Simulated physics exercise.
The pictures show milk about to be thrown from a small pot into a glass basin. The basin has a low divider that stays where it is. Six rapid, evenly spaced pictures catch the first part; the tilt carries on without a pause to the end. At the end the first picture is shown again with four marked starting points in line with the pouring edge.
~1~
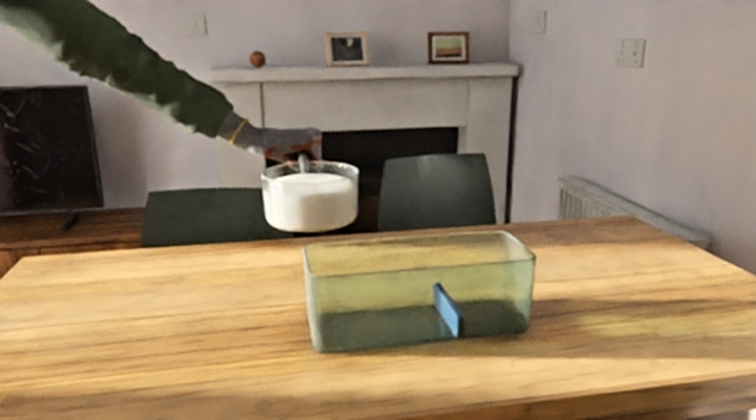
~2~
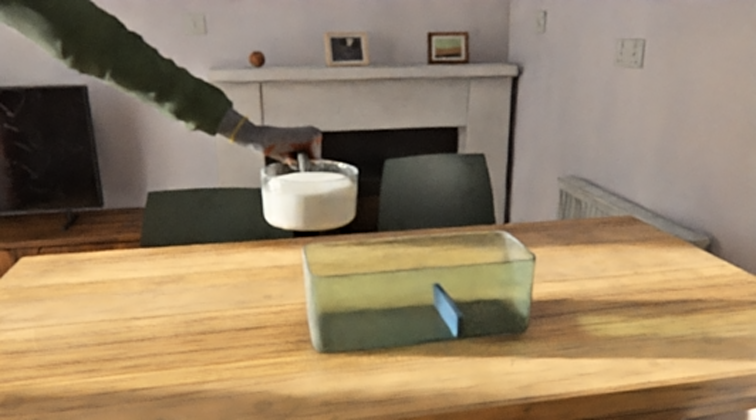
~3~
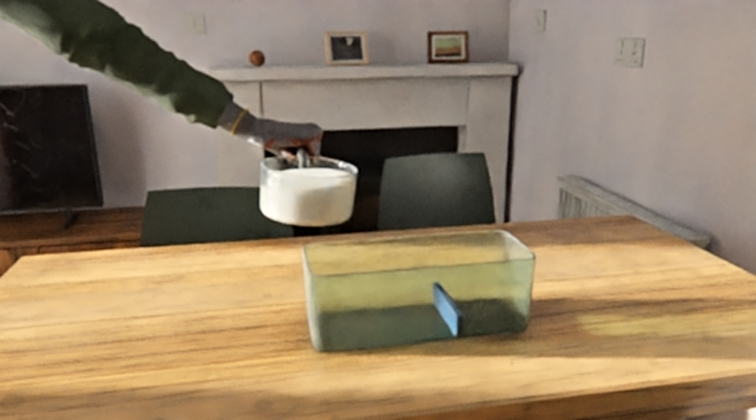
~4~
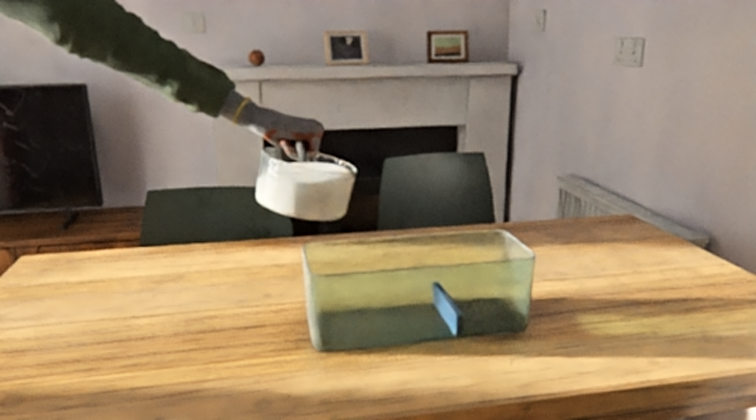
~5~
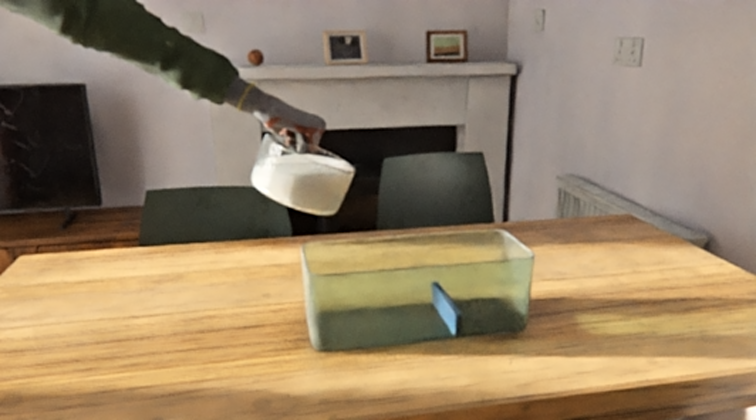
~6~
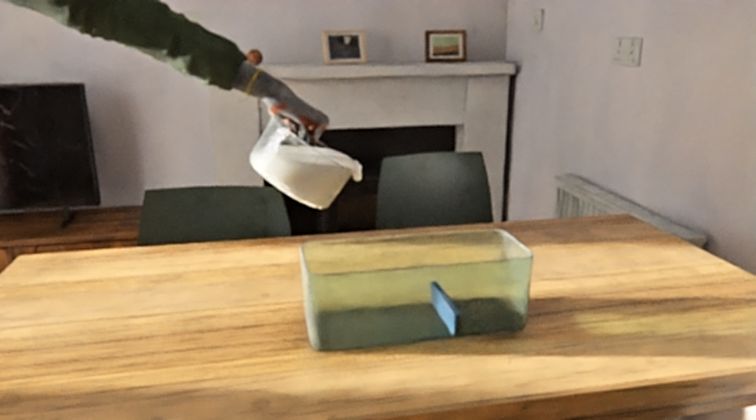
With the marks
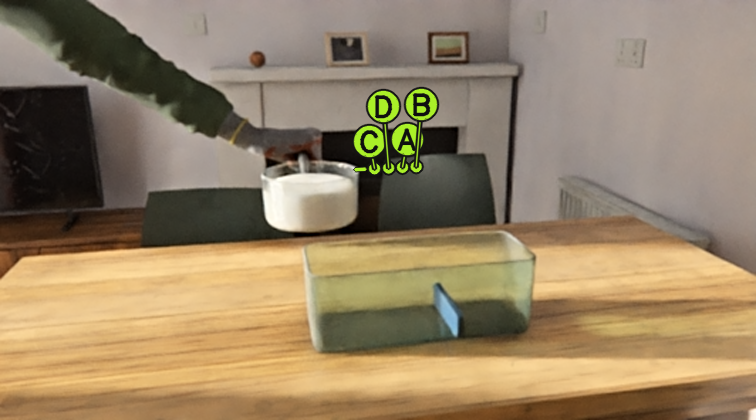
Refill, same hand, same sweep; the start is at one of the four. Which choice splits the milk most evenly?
The best spot is C.
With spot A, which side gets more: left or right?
More ends on the right.
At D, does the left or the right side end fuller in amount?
The right one.
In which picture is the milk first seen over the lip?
In picture 6.
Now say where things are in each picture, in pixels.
Upright, lip at (355, 169); basin from (314, 351) to (528, 329); top of the wall at (448, 298); nothing has left yet.
Upright, lip at (355, 169); nothing has left yet.
Tipped about 6°, lip at (355, 168); nothing has left yet.
Tipped about 14°, lip at (354, 168); nothing has left yet.
Tipped about 24°, lip at (354, 168); nothing has left yet.
Tipped about 35°, lip at (353, 167); milk is over the lip, down to (357, 176).
On the marked copy, A at (402, 167); B at (416, 166); C at (374, 168); D at (388, 168).
With A, about 19 % ends left of the wall and 80 % right of it.
With B, about 26 % ends left of the wall and 74 % right of it.
With C, about 49 % ends left of the wall and 50 % right of it.
With D, about 27 % ends left of the wall and 72 % right of it.
